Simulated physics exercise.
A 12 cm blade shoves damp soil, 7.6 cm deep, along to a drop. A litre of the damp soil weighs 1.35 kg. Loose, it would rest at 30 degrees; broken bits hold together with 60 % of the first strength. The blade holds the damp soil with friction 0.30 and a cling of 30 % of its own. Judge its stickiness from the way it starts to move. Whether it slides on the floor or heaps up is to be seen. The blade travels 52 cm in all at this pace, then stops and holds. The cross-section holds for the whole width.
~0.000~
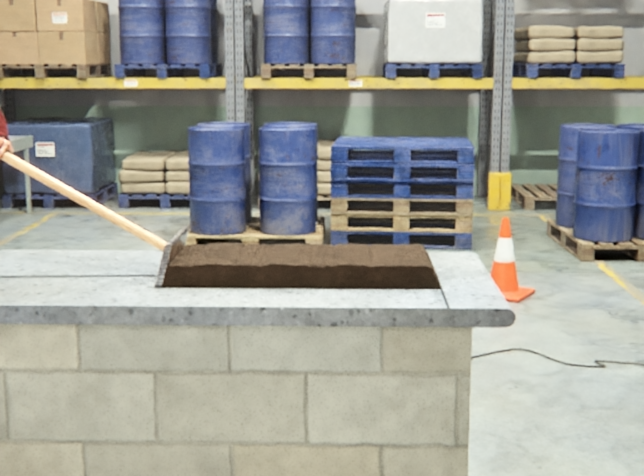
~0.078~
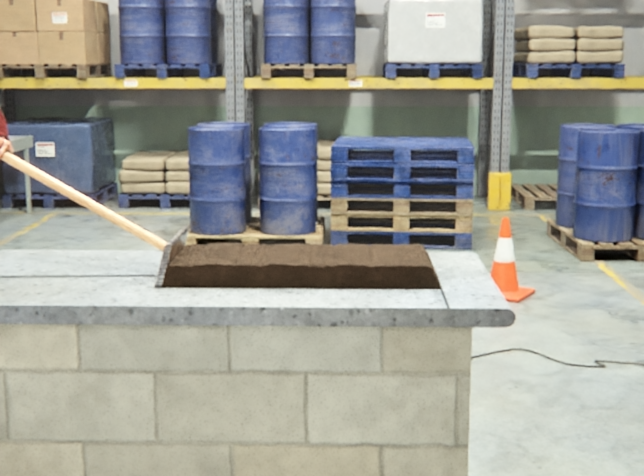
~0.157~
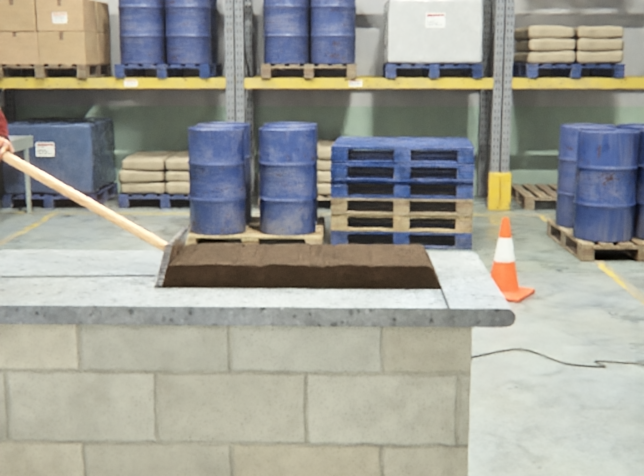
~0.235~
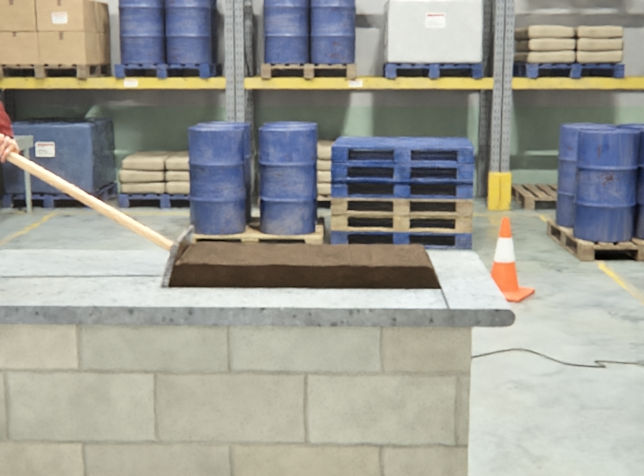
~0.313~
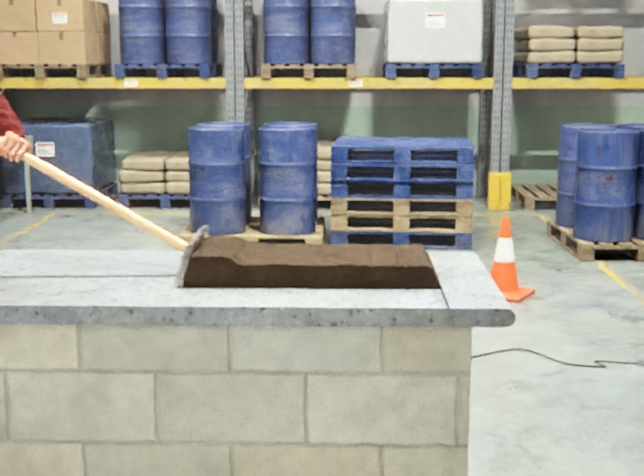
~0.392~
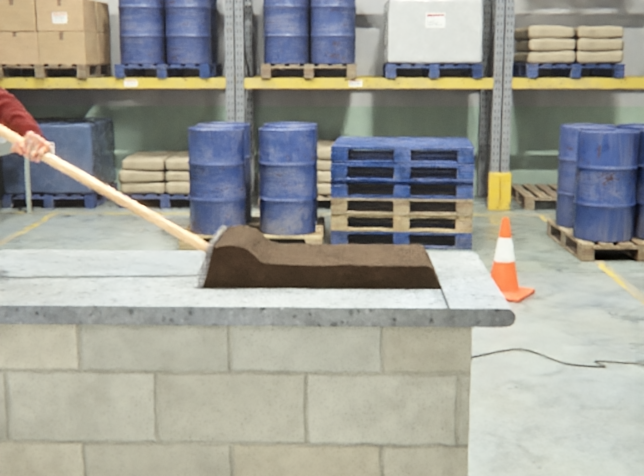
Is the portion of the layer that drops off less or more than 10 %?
The portion of the layer that drops off is less than 10 %.
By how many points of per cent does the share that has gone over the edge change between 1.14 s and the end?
Some 0 per cent.
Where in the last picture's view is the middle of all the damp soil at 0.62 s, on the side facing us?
Around (338, 269).
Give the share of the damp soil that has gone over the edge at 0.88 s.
About 0 %.
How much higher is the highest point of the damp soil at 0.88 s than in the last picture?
About 7.0 cm.
After 0.62 s, 0 % has gone over the edge.
After 0.88 s, 0 % has gone over the edge.
After 1.14 s, 0 % has gone over the edge.
After 1.41 s, 0 % has gone over the edge.
After 1.51 s, 0 % has gone over the edge.
